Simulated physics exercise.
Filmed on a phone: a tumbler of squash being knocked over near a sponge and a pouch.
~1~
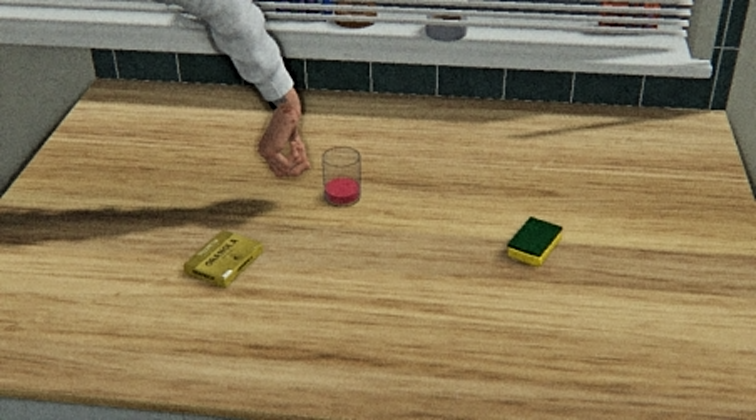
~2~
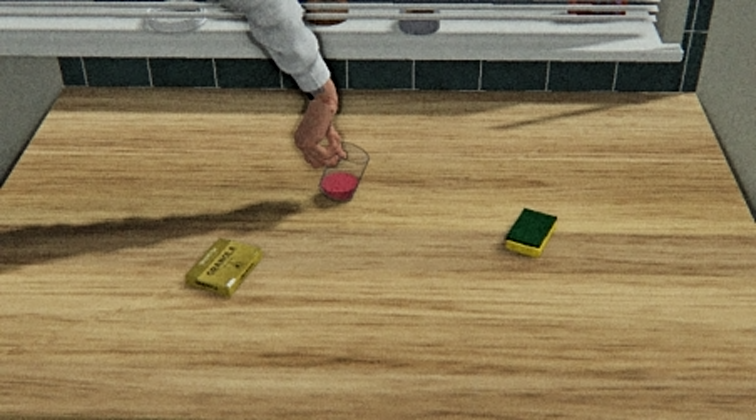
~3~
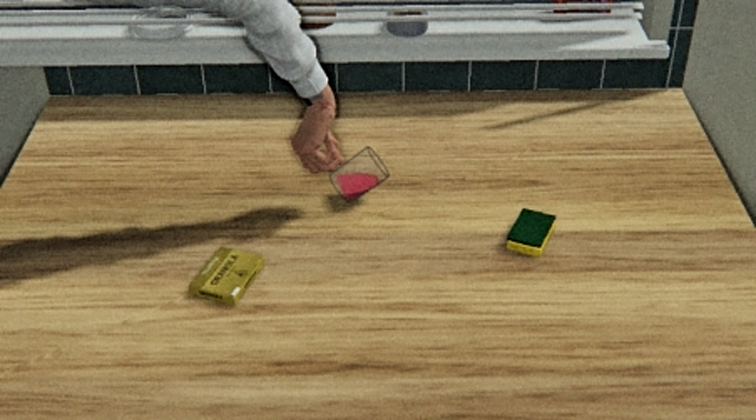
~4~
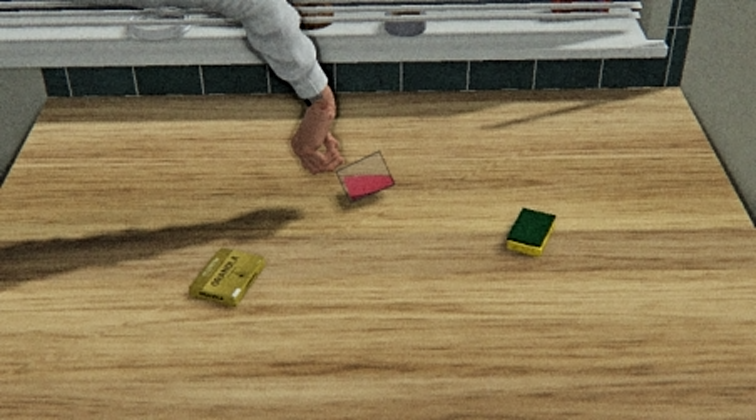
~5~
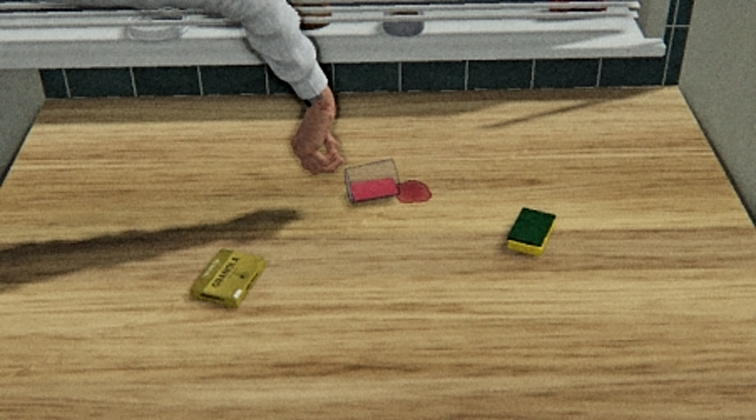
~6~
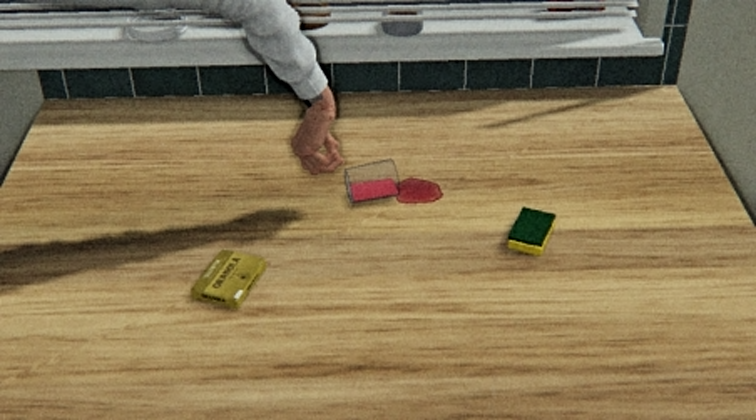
A hand pushed over a clear tumbler of red drink on a wooden counter, and it toppled to the right onto its side, spilling a small red puddle between it and the sponge.
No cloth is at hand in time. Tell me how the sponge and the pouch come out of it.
As for the sponge, it stays dry; the pouch stays dry.
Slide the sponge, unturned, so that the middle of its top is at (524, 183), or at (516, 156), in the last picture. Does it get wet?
First it ends up in the puddle, then it ends up in the puddle.
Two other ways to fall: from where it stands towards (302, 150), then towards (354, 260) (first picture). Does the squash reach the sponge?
One: It escapes. Two: It remains untouched.
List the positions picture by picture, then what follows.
In the first picture, it stands upright; tumbler (342, 175) about a quarter full; sponge (535, 235); pouch (223, 253).
In the second picture, the hand pushes it; tumbler (344, 171) tipped 20°.
In the third picture, it is falling; tumbler (361, 174) tipped 55°; pouch (227, 270).
In the fourth picture, it is falling; tumbler (367, 177) tipped 70°; sponge (532, 226).
In the fifth picture, it is down; tumbler (374, 181) tipped 85°; a puddle starts at (412, 192).
In the sixth picture, it is down; tumbler (374, 181) tipped 85°; a puddle starts at (416, 191); sponge (532, 225); pouch (229, 273).
Soon after, the puddle covers about as much as a saucer; the sponge is dry; the pouch is dry.
Later, the puddle covers about as much as a plate; the sponge is dry; the pouch is dry.
In the end, the puddle covers about as much as a plate; the sponge is dry; the pouch is dry.
